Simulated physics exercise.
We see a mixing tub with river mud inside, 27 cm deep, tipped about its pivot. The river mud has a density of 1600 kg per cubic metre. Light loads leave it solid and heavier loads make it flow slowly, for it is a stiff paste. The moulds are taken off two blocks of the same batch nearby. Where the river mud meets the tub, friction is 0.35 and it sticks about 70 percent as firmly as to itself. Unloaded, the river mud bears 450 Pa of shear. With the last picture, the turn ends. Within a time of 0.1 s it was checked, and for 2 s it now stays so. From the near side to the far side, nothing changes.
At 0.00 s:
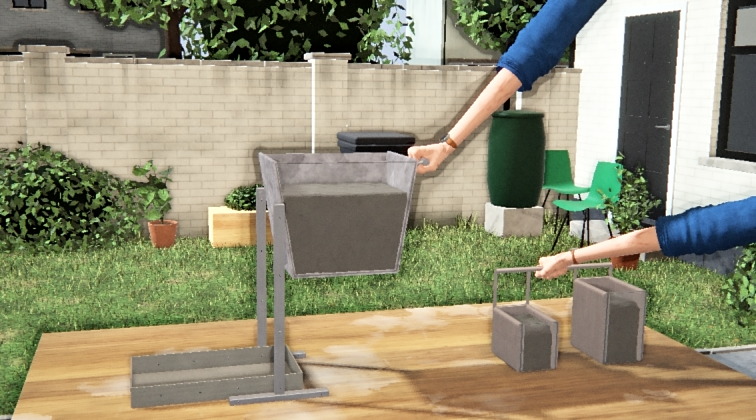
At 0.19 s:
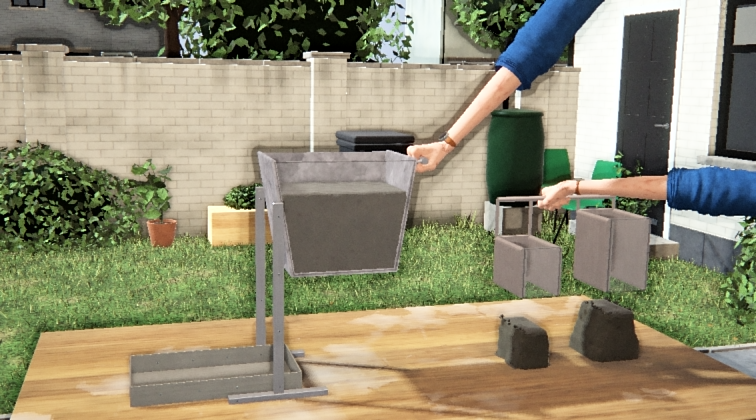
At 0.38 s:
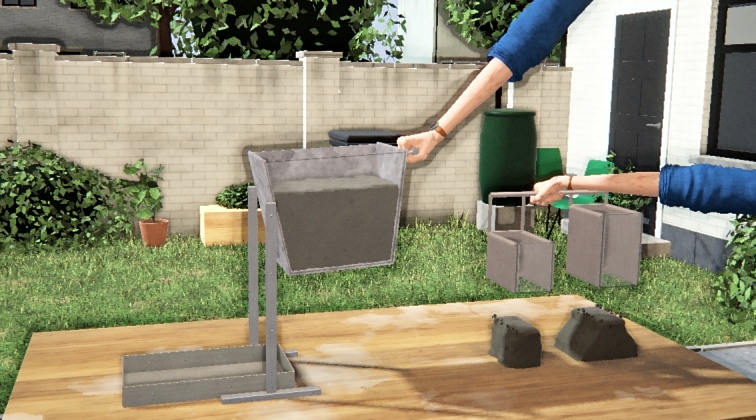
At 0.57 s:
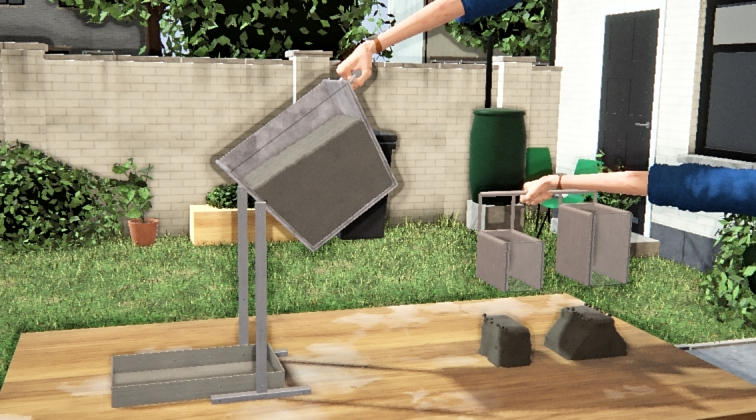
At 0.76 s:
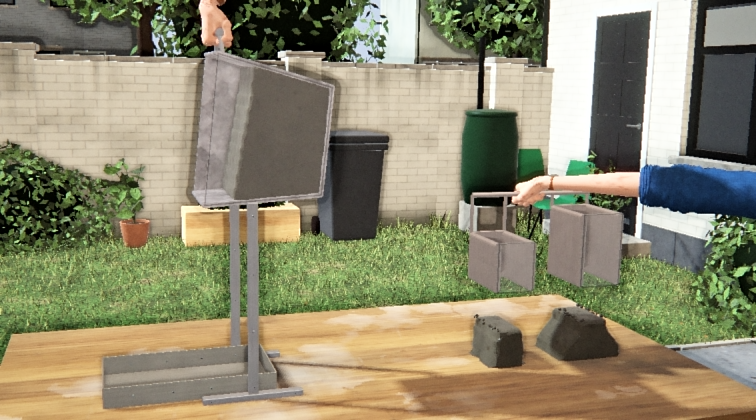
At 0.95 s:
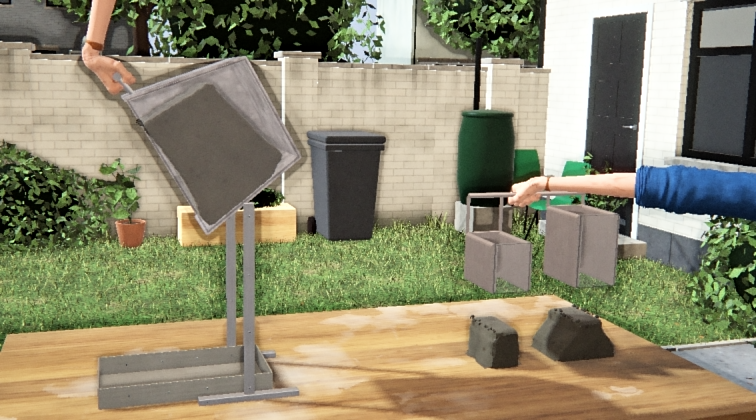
A grey tub of dark grey-brown mud moves on a two-legged metal stand at the left of a wooden table, seen from the front in a walled, grassy garden with a green barrel. At right, a blue-sleeved arm lifts two joined moulds off two dark blocks, which slump, the right one more. Another arm swings the tub up and over leftward, mud still inside, as the view shifts slightly.
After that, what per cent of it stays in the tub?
Some 0 percent stays in the tub.
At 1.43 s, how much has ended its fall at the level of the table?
100 per cent.
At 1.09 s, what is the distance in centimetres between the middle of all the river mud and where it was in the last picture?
I'd put the distance at about 22 centimetres.
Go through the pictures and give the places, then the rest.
Handle-side rim at (414, 161), tilt 0 degrees; top of the river mud at (286, 196); blocks stand 11 cm, 17 cm (left to right), in the first frame.
Handle-side rim at (413, 160), tilt 0 degrees; top of the river mud at (285, 194); blocks stand 11 cm, 14 cm (left to right), in the second frame.
Handle-side rim at (404, 151), tilt 3 degrees; top of the river mud at (391, 186); blocks stand 10 cm, 11 cm (left to right), in the third frame.
Handle-side rim at (346, 83), tilt 36 degrees; top of the river mud at (357, 122); blocks stand 10 cm, 11 cm (left to right), in the fourth frame.
Handle-side rim at (217, 55), tilt 84 degrees; top of the river mud at (263, 70); blocks stand 10 cm, 11 cm (left to right), in the fifth frame.
Handle-side rim at (127, 102), tilt 120 degrees; top of the river mud at (207, 85); blocks stand 10 cm, 11 cm (left to right), in the sixth frame.
After 1.09 s, the tub is at 120 degrees and holds 21 %.
After 1.26 s, the tub is at 120 degrees and holds 0 %.
After 1.43 s, the tub is at 120 degrees and holds 0 %.
After 1.60 s, the tub is at 120 degrees and holds 0 %.
After 2.95 s, at the end, the tub is at 120 degrees and holds 0 %.
